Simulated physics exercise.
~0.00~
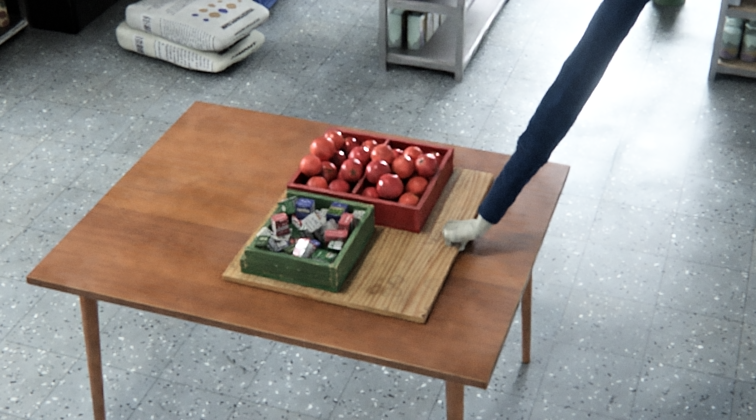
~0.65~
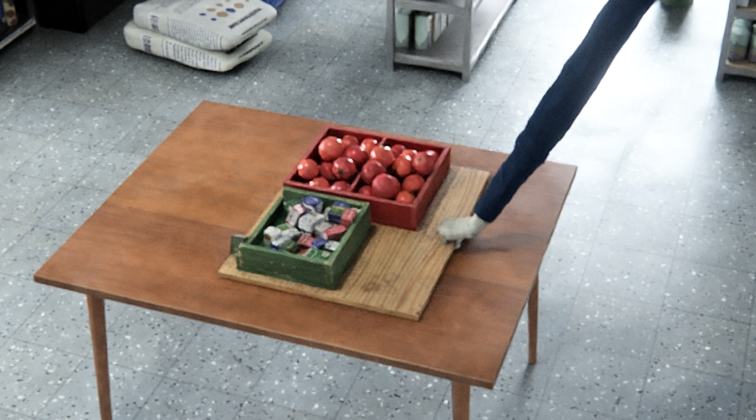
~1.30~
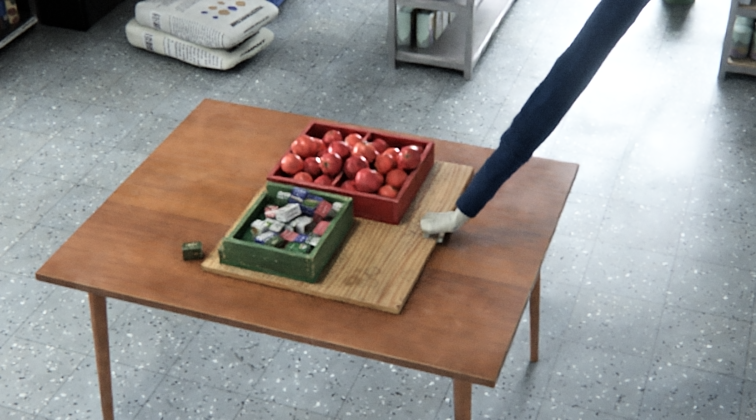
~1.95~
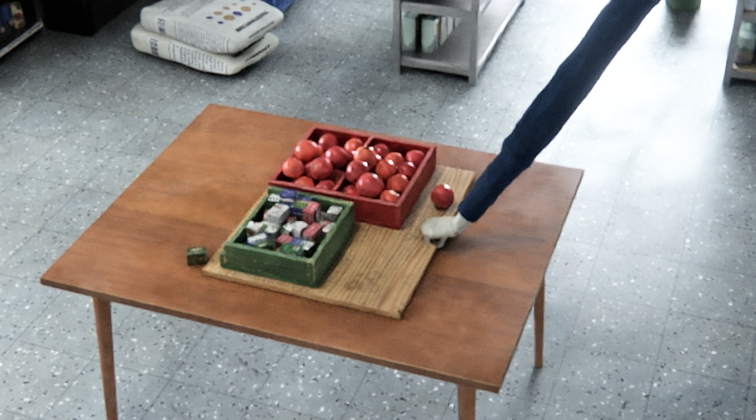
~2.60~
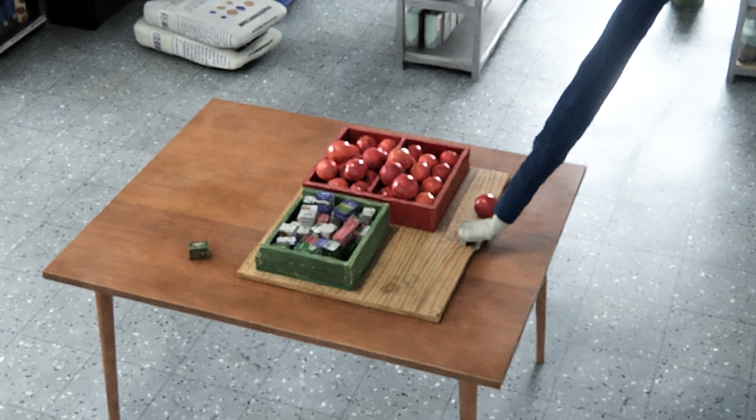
At first, a gloved hand at the end of a long dark-blue sleeve holds the edge of a wooden board on a brown table, with a green crate of small cartons and a divided red crate of tomatoes on it. The board shifts slightly left, and one carton sits at the green crate's left side. As the board slides farther left, that carton lies on the tabletop. Next, a single tomato is out of the red crate, near the hand. Finally the board moves back right, leaving the carton behind, while the tomato rests beside the hand and both crates remain well filled.
